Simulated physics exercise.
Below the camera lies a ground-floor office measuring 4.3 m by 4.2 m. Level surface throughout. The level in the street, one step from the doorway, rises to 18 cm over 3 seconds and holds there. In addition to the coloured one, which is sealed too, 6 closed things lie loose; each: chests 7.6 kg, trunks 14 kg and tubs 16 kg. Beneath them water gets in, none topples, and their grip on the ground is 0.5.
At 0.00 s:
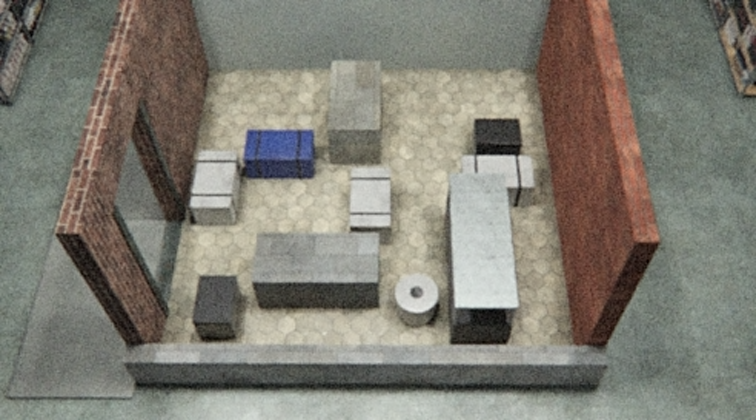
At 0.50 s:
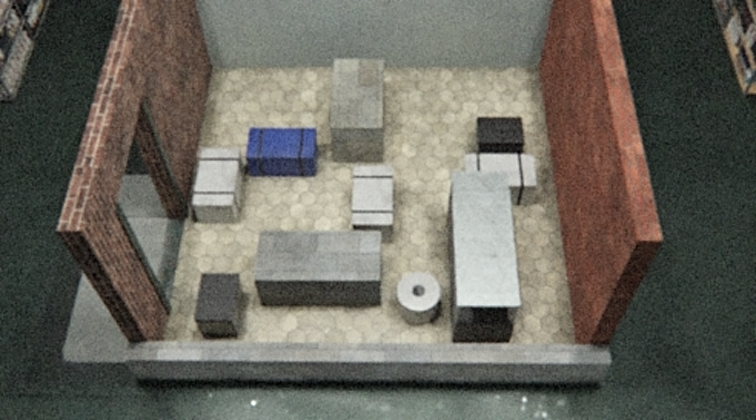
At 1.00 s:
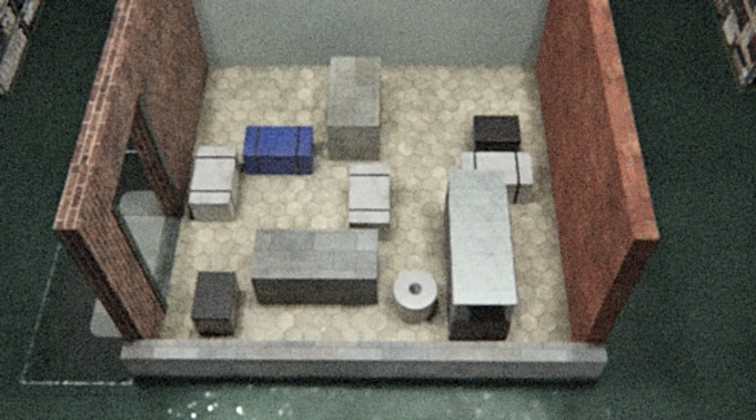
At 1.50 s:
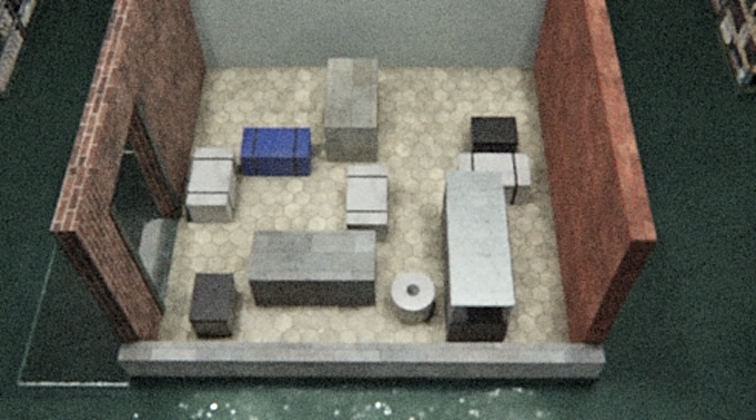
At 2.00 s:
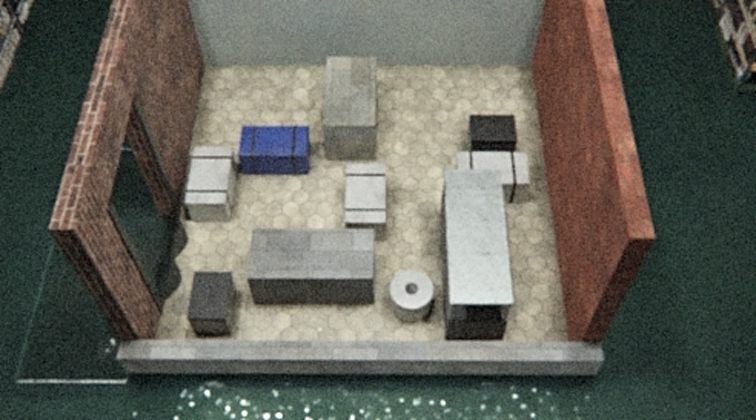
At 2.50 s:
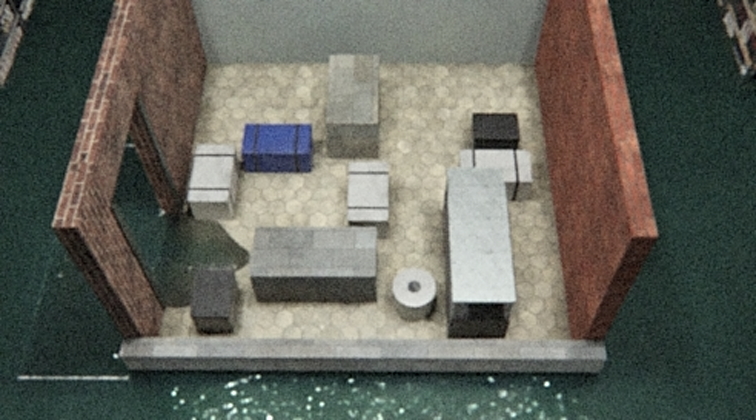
Dark water spreading over the ground outside a brick-walled room, then creeping in through the left doorway as the blue trunk stays still.
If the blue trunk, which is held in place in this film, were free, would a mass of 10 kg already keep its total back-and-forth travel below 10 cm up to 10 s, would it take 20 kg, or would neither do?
Neither amount keeps it steady.
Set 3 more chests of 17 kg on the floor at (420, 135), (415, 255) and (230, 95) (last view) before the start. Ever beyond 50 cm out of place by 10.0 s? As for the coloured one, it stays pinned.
Order as asked: Stays within / stays within / stays within.
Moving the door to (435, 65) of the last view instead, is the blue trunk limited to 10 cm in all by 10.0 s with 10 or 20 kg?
With that change, the small one suffices.
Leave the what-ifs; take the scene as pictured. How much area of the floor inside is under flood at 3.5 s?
2.5 m2.
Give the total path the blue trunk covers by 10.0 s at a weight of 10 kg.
100 cm in all.
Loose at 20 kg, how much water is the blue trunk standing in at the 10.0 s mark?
About 4 cm.
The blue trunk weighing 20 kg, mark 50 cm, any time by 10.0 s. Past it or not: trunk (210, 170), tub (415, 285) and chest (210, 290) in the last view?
Falls short; falls short; exceeds it.
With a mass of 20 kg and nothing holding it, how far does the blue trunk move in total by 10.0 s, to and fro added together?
40 cm.
After 3.5 s the blue trunk would be 0 cm from its start with 10 kg and 0 cm from its start with 20 kg; 0 cm of water round it then.
After 4.5 s the blue trunk would be 0 cm from its start with 10 kg and 0 cm from its start with 20 kg; 1 cm of water round it then.
After 7.0 s the blue trunk would be 36 cm from its start with 10 kg and 5 cm from its start with 20 kg; 4 cm of water round it then.
After 10.0 s the blue trunk would be 94 cm from its start with 10 kg and 42 cm from its start with 20 kg; 4 cm of water round it then.
